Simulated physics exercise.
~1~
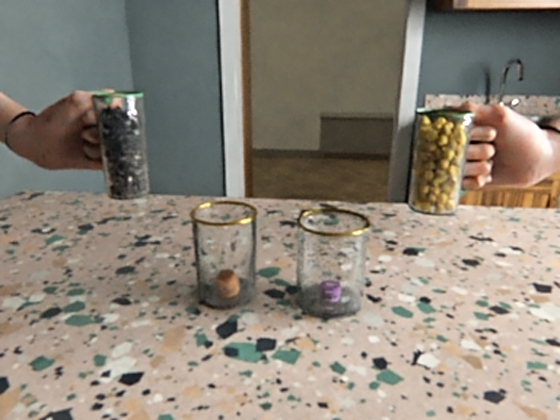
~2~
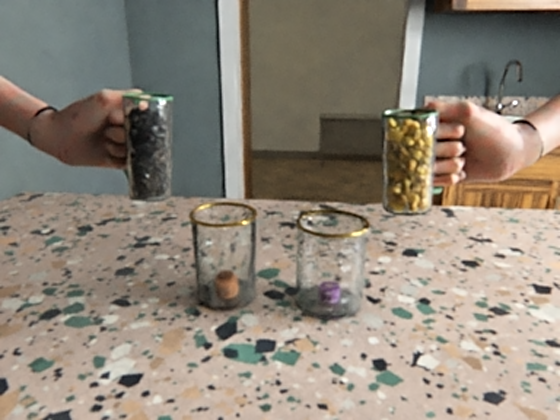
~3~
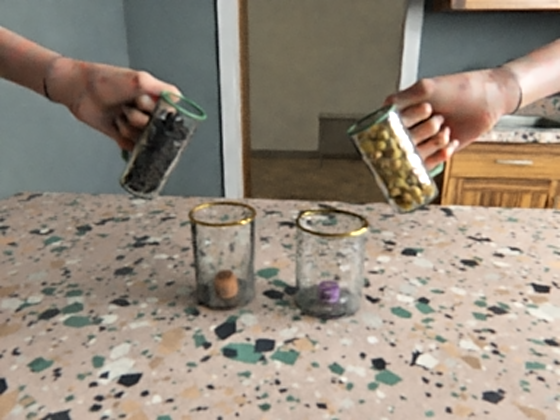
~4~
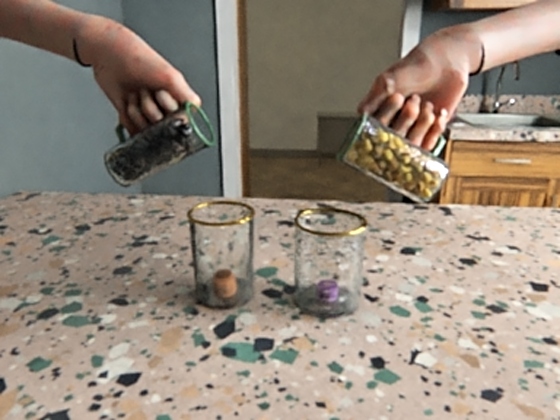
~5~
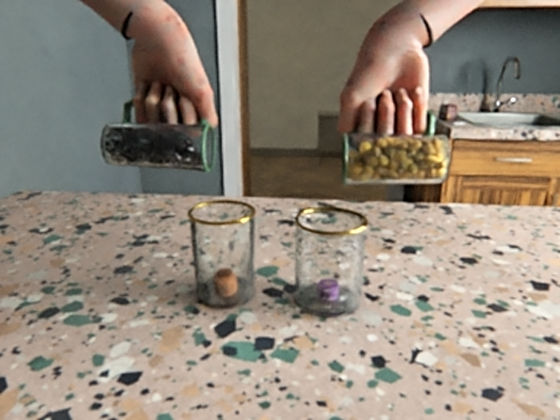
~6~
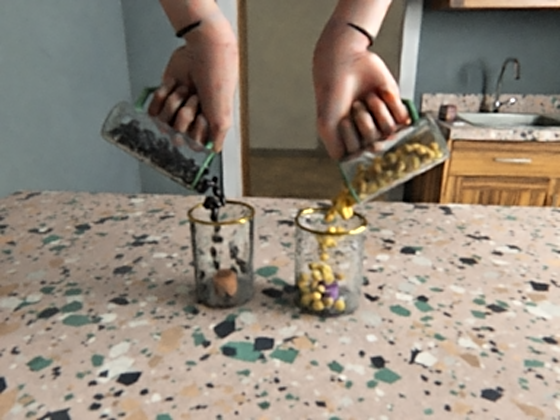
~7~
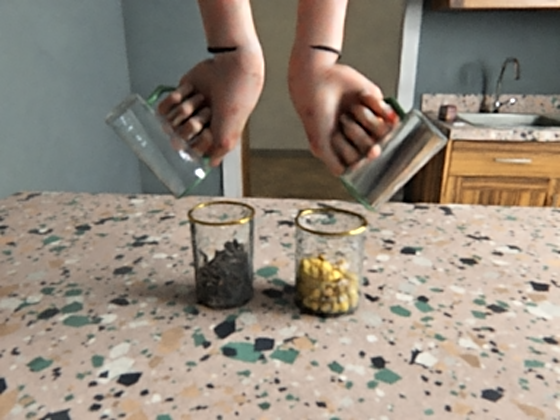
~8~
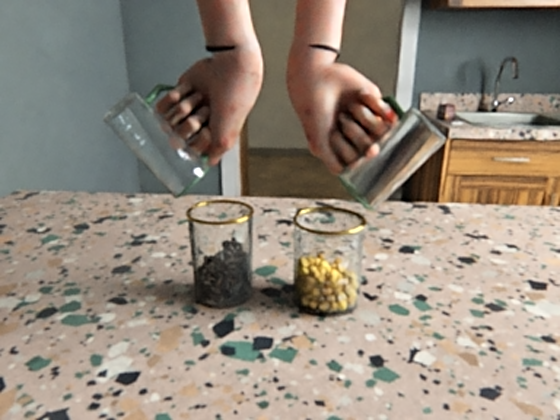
Two hands tipping glass mugs of black and yellow pieces into gold-rimmed glasses, emptying them and covering the small object in each.
